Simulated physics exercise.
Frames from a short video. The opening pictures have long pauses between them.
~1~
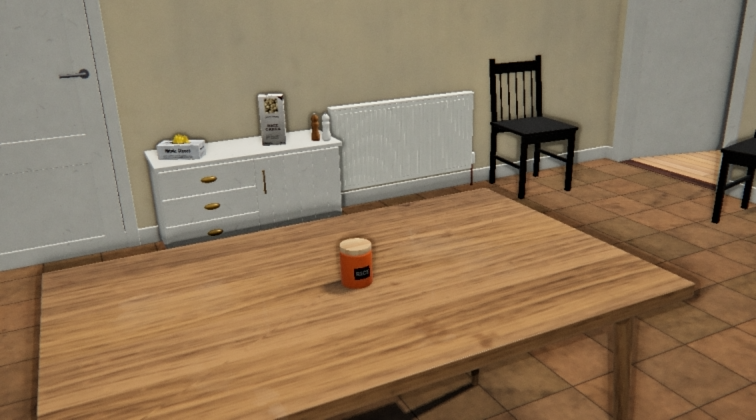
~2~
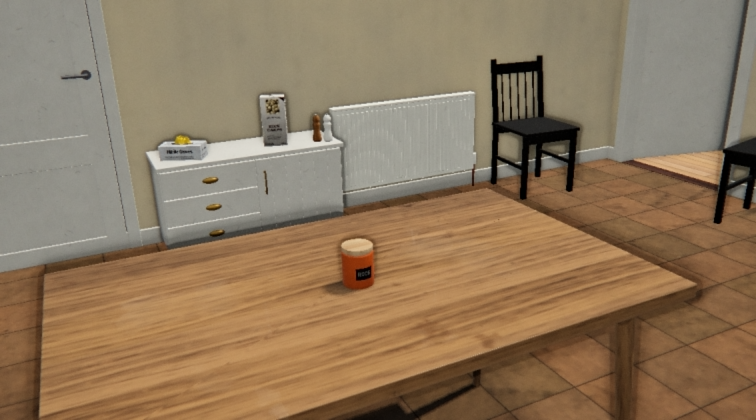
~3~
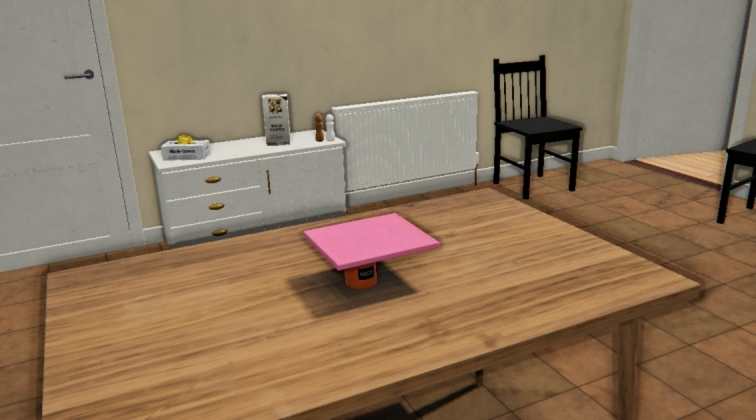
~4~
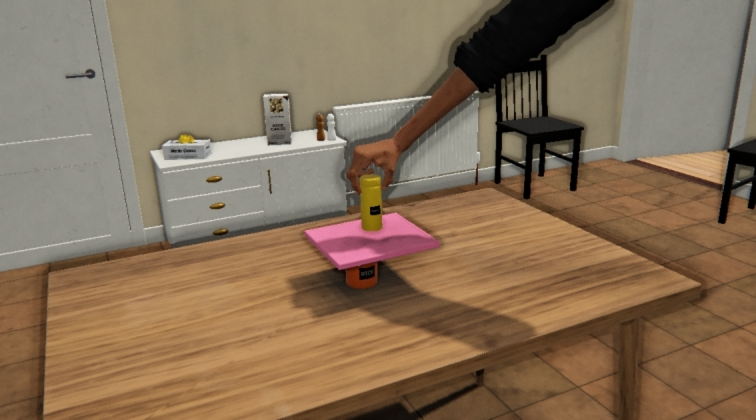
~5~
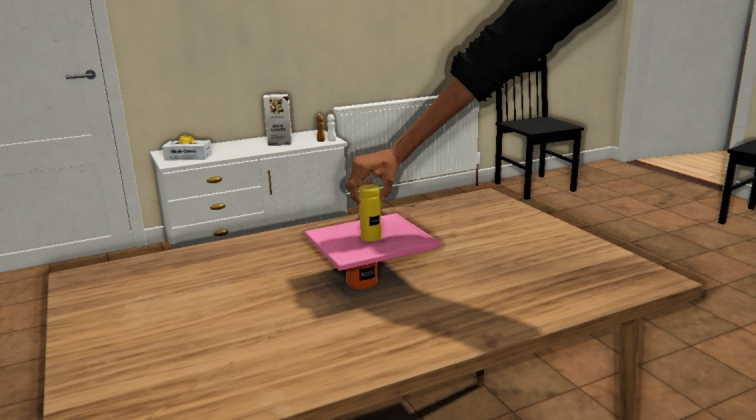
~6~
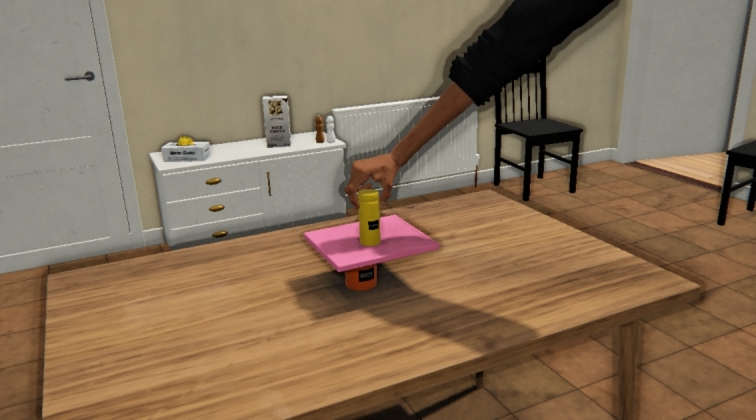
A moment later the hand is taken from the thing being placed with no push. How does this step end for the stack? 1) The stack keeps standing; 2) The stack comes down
Answer: 1.
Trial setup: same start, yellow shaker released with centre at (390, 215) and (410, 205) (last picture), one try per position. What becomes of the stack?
First release - toppled; second release - toppled.
Then, 0.60 s after the last picture, nothing has stirred.
Then, 1.30 s after the last picture, yellow shaker resting near (369, 218).
Then, 2.10 s after the last picture, things are still on the move.
At rest, all 3 in place. Seen from the same camera at the end, yellow shaker near (370, 218). The stack holds.
